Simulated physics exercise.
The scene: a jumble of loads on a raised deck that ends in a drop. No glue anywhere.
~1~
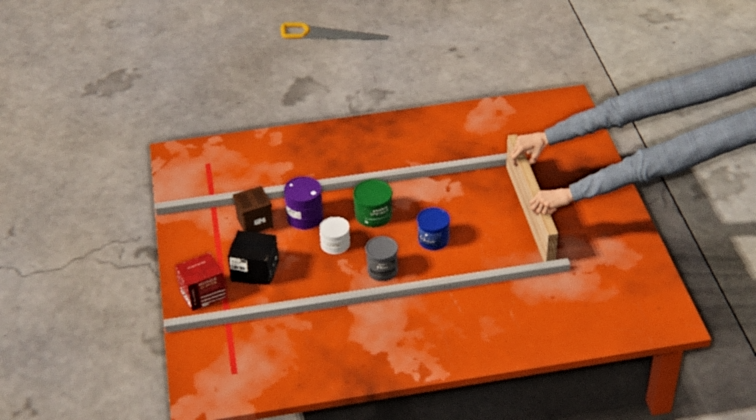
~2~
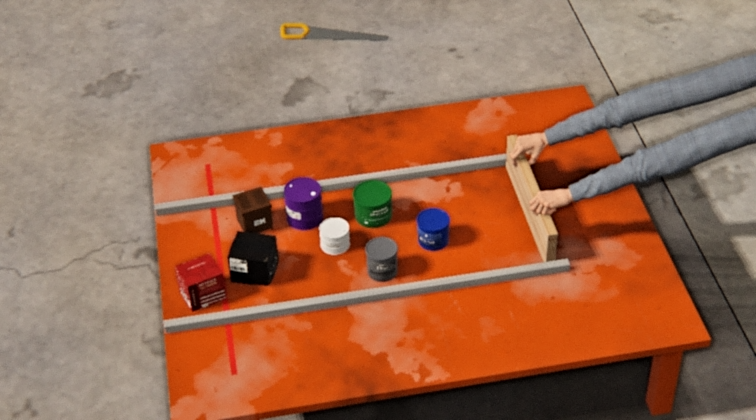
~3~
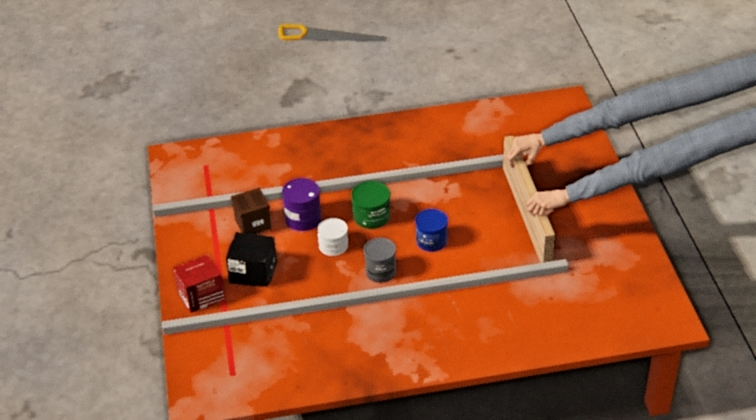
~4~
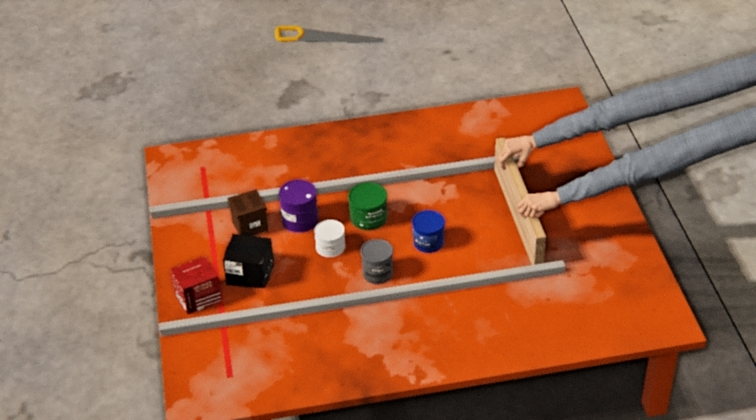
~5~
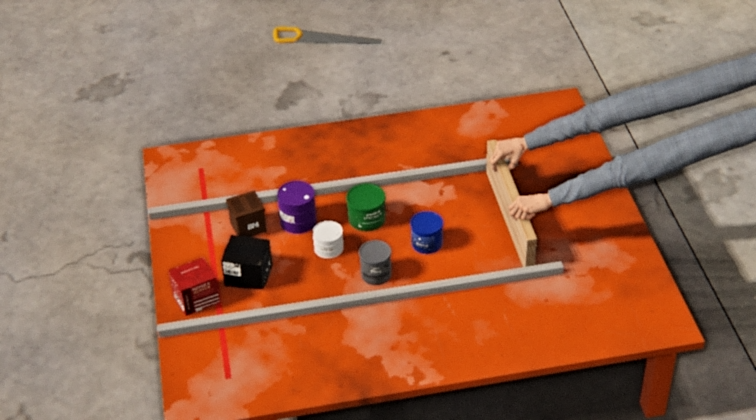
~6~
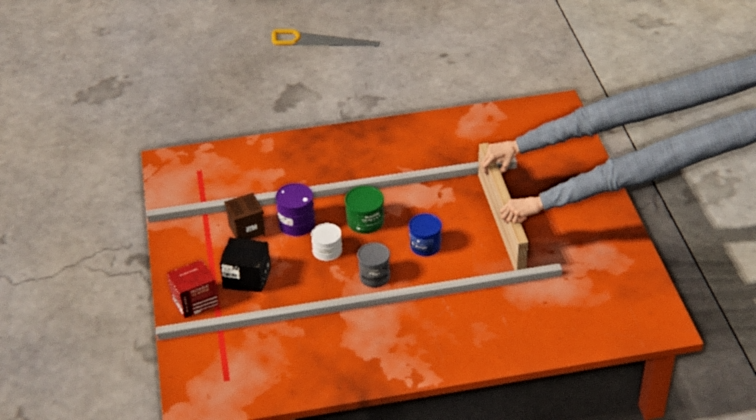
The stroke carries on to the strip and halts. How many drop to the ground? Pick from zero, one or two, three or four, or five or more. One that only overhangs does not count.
The number that fall off is one or two.
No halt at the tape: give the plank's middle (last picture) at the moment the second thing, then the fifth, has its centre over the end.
At (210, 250) for the second, at (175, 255) for the fifth.
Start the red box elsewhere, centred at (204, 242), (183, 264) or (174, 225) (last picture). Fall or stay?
Place by place, it comes down; is lost; goes over.
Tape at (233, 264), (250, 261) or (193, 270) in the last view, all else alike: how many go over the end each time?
The counts: 1, 0 and 3.
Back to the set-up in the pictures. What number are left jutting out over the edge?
The number is 2.
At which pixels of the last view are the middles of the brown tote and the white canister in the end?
The brown tote at (152, 242), the white canister at (171, 267).
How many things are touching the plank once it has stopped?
In contact: 3.
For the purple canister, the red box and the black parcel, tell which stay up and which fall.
The purple canister does not fall, the red box comes down, the black parcel survives.
A little later, none off yet; red box at rest near (193, 289); black parcel at rest near (246, 265); brown tote at rest near (245, 218).
Next, none off yet; red box shifted a little near (180, 296); black parcel shifted about its own width near (217, 276); brown tote shifted well along near (186, 229).
When it is over, the number that fall off is one or two; down, red box.
